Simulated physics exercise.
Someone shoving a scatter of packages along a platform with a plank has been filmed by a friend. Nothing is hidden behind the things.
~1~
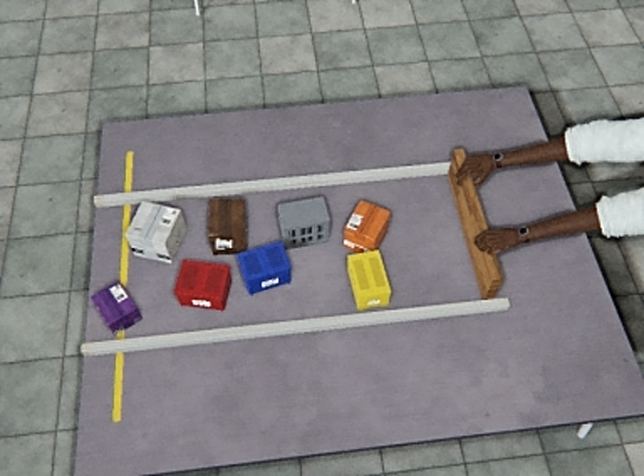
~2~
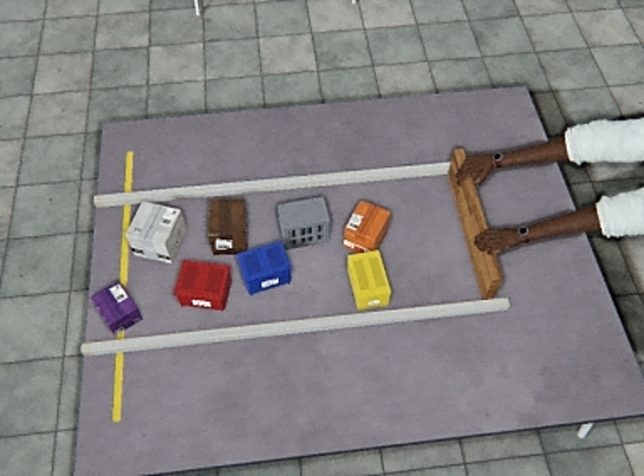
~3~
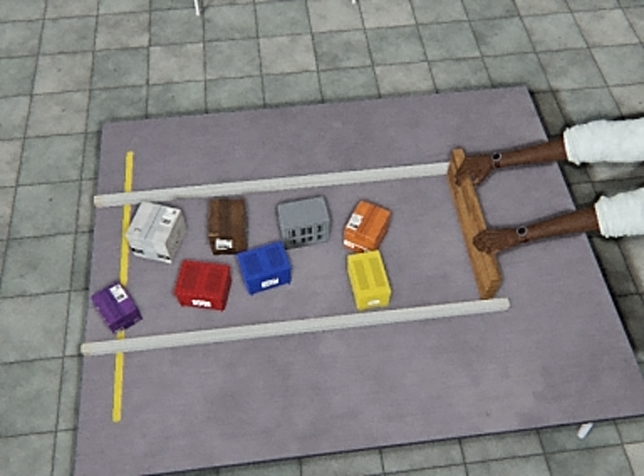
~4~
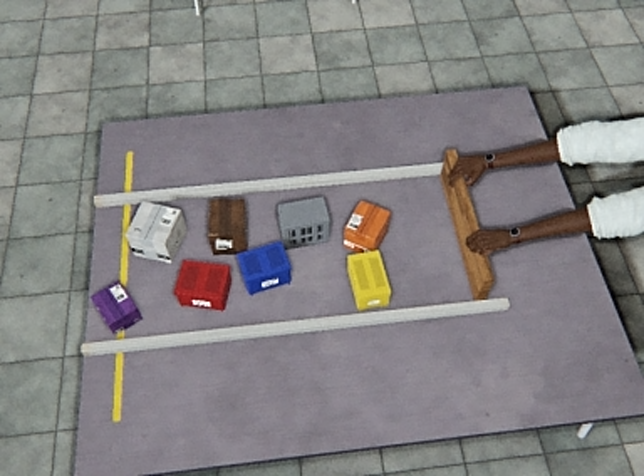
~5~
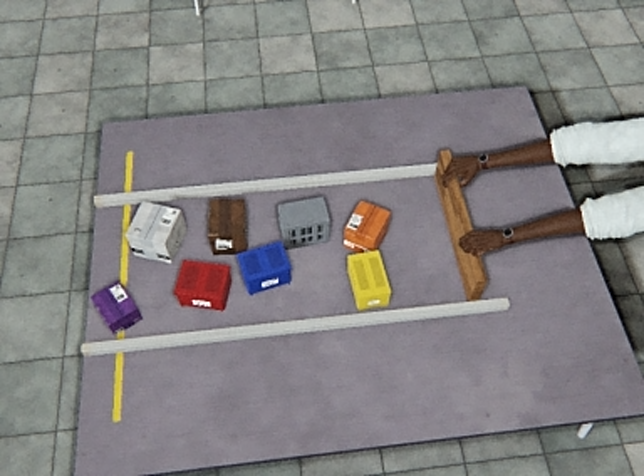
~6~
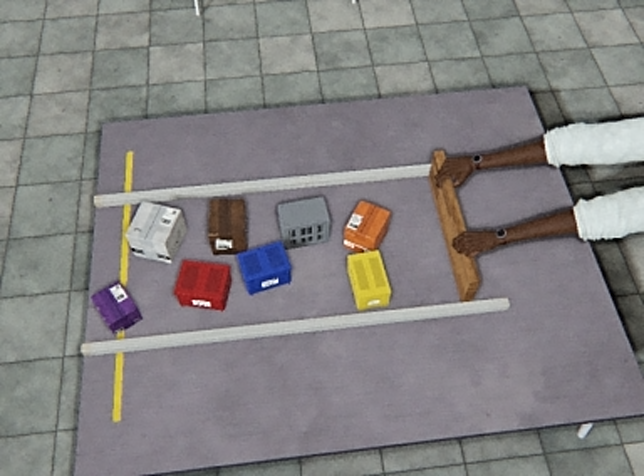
At first, two hands grip a wooden plank at the right end of a platform, with eight coloured boxes and crates scattered between two pale rails. The hands then slide the plank a short way left, leaving a gap before the orange and yellow ones, while all eight stay still.
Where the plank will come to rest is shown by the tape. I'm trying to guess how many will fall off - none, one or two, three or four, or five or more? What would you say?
I'd say five or more.
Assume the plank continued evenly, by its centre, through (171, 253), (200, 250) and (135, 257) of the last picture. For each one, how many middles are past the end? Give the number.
4; 2; 5.
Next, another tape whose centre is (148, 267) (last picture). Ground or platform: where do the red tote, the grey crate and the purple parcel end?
Check: The red tote takes the fall; the grey crate remains in place; the purple parcel takes the fall.
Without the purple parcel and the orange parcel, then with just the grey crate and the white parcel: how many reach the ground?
I'd say 4 the first time and 3 the second time.
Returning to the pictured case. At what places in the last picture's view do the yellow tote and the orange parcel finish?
Final positions: Near (102, 308); near (103, 265).
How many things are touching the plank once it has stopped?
Counting them up gives 2.
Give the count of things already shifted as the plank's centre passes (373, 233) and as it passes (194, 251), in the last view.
Counts: 2 / 8.
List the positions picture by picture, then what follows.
The first picture shows purple parcel (117, 308); white parcel (157, 232); red tote (204, 286); plank (473, 223); tape (124, 270).
The second picture shows white parcel (158, 233); grey crate (304, 224).
The third picture shows red tote (204, 286); brown box (229, 227).
The fourth picture shows purple parcel (117, 308); yellow tote (368, 281).
The fifth picture shows white parcel (158, 233); orange parcel (367, 230).
The sixth picture shows purple parcel (117, 308); white parcel (158, 233); red tote (204, 286); plank (452, 225); tape (124, 270).
A little later, none off yet; purple parcel at rest near (117, 308); white parcel at rest near (158, 233); red tote at rest near (204, 286).
When it is over, the number that fall off is five or more; down, grey crate, blue tote, brown box, red tote, white parcel and purple parcel.
